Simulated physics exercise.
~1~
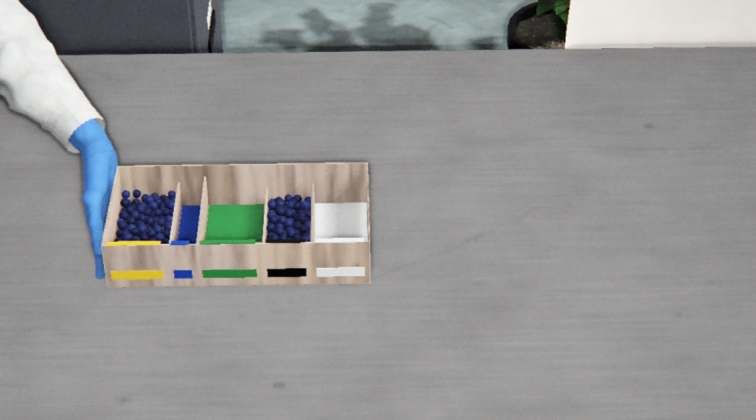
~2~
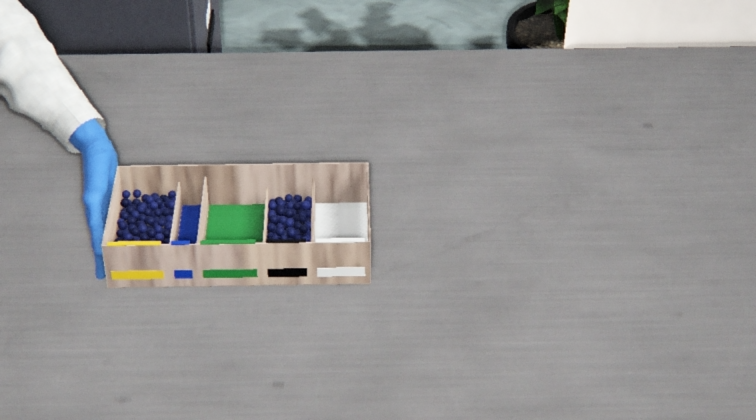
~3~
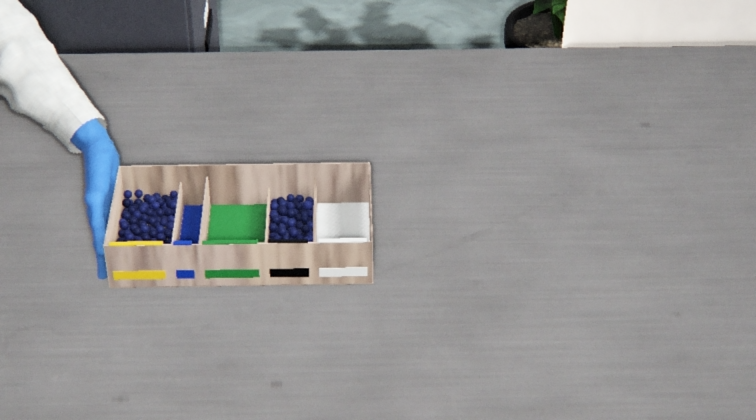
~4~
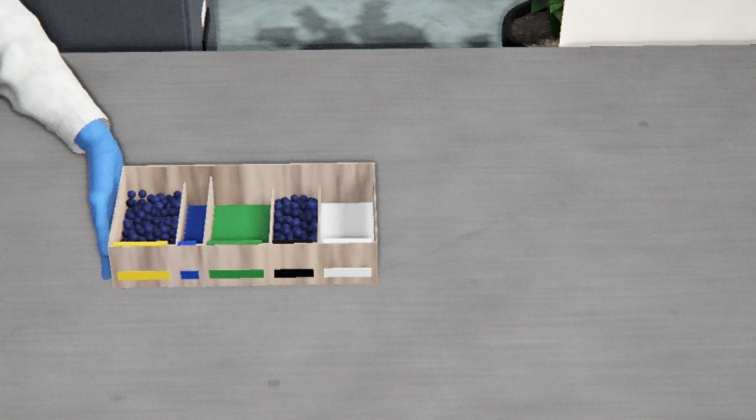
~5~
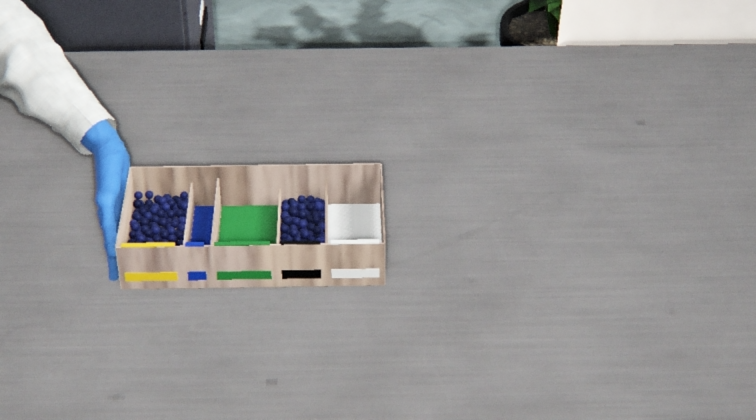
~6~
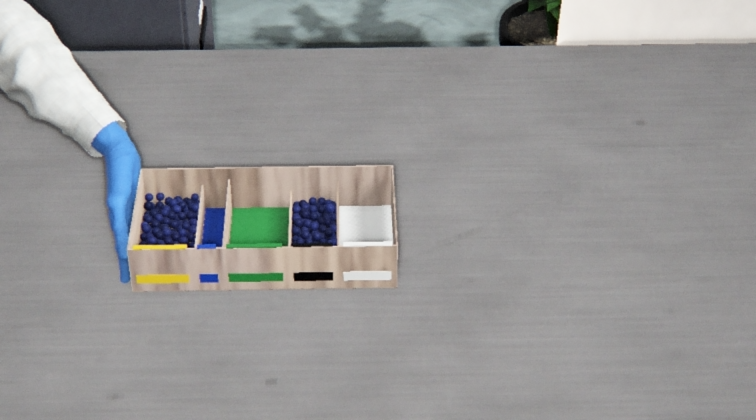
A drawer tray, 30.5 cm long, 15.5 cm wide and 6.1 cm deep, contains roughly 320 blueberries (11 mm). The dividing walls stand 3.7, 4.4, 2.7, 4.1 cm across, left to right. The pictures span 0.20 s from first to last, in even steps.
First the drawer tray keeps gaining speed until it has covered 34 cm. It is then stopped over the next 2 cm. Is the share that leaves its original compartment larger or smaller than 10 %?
The share is not larger.
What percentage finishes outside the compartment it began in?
The share is some 0 per cent.
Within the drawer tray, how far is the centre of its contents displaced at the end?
It moves some 1.0 cm.
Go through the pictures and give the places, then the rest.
In the first frame, drawer tray at (236, 248); tilt 0 degrees; moved 0.0 cm; black 40 %, yellow 60 %.
In the second frame, drawer tray at (237, 248); tilt 0 degrees; moved 0.2 cm.
In the third frame, drawer tray at (239, 248); tilt 0 degrees; moved 0.7 cm.
In the fourth frame, drawer tray at (243, 248); tilt 0 degrees; moved 1.5 cm.
In the fifth frame, drawer tray at (251, 249); tilt 0 degrees; moved 2.7 cm.
In the sixth frame, drawer tray at (263, 252); tilt 0 degrees; moved 4.3 cm; black 40 %, yellow 60 %.
Then, 0.17 s after the last picture, tilt 0 degrees; black 40 %, yellow 60 %; 0 % away from where they began.
Then, 0.30 s after the last picture, tilt 0 degrees; black 40 %, yellow 60 %; 0 % away from where they began.
Then, 0.42 s after the last picture, tilt 0 degrees; black 40 %, yellow 60 %; 0 % away from where they began.
Then, 0.54 s after the last picture, tilt 0 degrees; black 40 %, yellow 60 %; 0 % away from where they began.
In the end, black 40 %, yellow 60 %; 0 % away from where they began.
